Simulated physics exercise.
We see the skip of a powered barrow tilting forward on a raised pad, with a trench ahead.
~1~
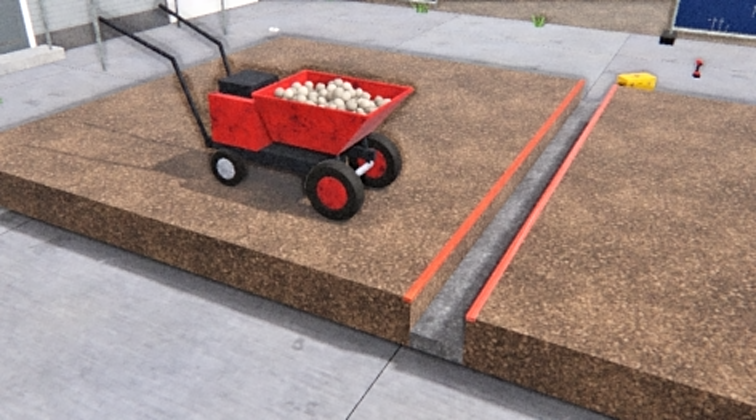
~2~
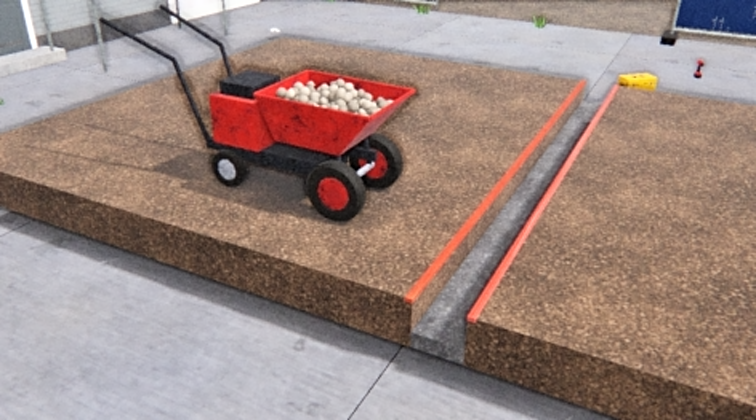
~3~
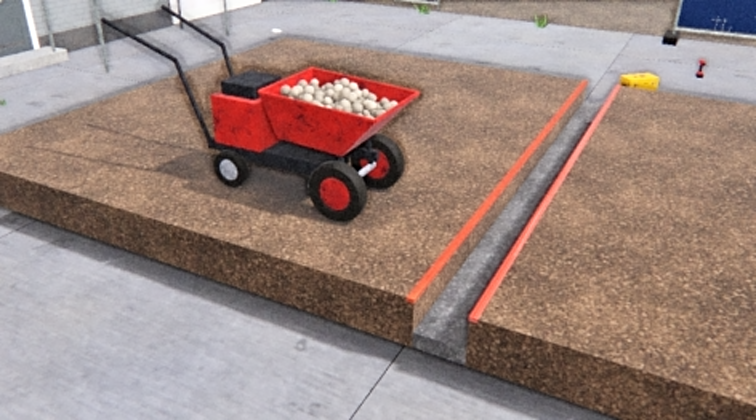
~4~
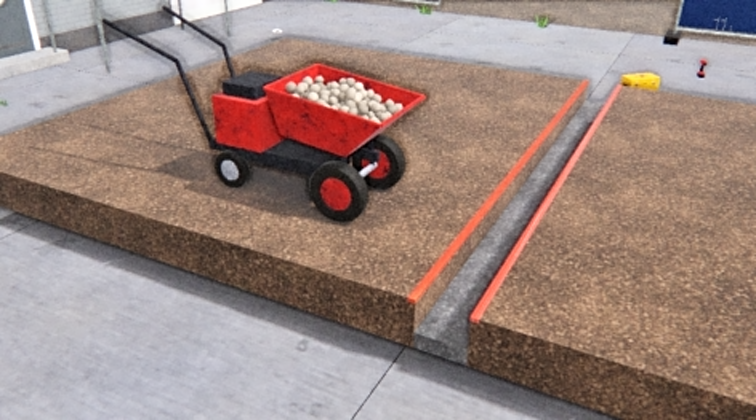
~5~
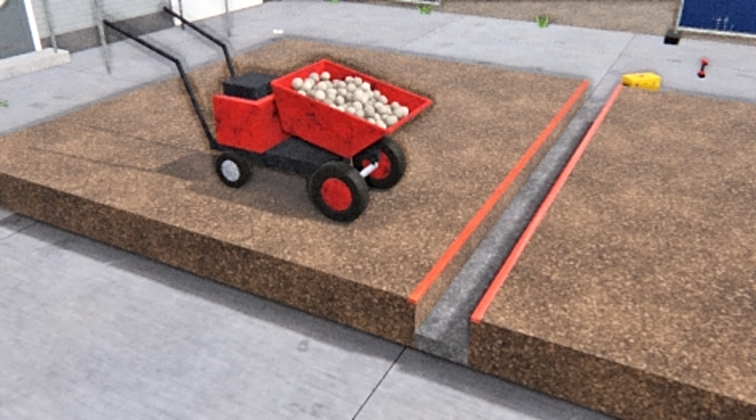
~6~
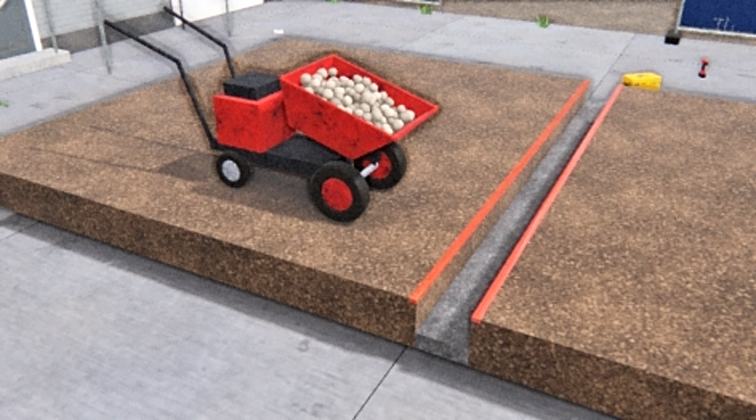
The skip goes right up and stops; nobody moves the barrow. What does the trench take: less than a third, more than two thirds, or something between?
It catches between a third and two thirds.
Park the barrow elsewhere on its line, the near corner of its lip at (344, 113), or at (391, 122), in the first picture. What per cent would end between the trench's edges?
First some 20, then 90 per cent.
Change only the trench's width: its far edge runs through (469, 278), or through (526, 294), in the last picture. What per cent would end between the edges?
First some 40, then 60 per cent.
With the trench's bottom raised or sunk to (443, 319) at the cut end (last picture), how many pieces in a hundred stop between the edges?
It comes to 40 per cent or so.
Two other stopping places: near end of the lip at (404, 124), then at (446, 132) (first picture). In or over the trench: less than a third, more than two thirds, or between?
At the first place over two thirds, at the second under a third.
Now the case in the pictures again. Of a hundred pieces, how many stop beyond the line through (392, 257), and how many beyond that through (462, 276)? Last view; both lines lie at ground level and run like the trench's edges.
About 80 and 30 per cent.
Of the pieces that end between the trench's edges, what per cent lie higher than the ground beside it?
Some 0 per cent.
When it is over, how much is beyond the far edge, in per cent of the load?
About 0 per cent.
Shortly afterwards, skip tipped steeply; the whole lot in the skip.
Next, skip tipped steeply; the bulk in the skip; a little short of the trench; only a few in or heaped over the trench; only a few falling.
Some moments later, skip tipped right over; near a third in the skip; near a quarter short of the trench; near a third in or heaped over the trench; only a few beyond it; only a few falling.
In the end, skip tipped right over; near a quarter in the skip; near a quarter short of the trench; near half in or heaped over the trench; only a few beyond it.
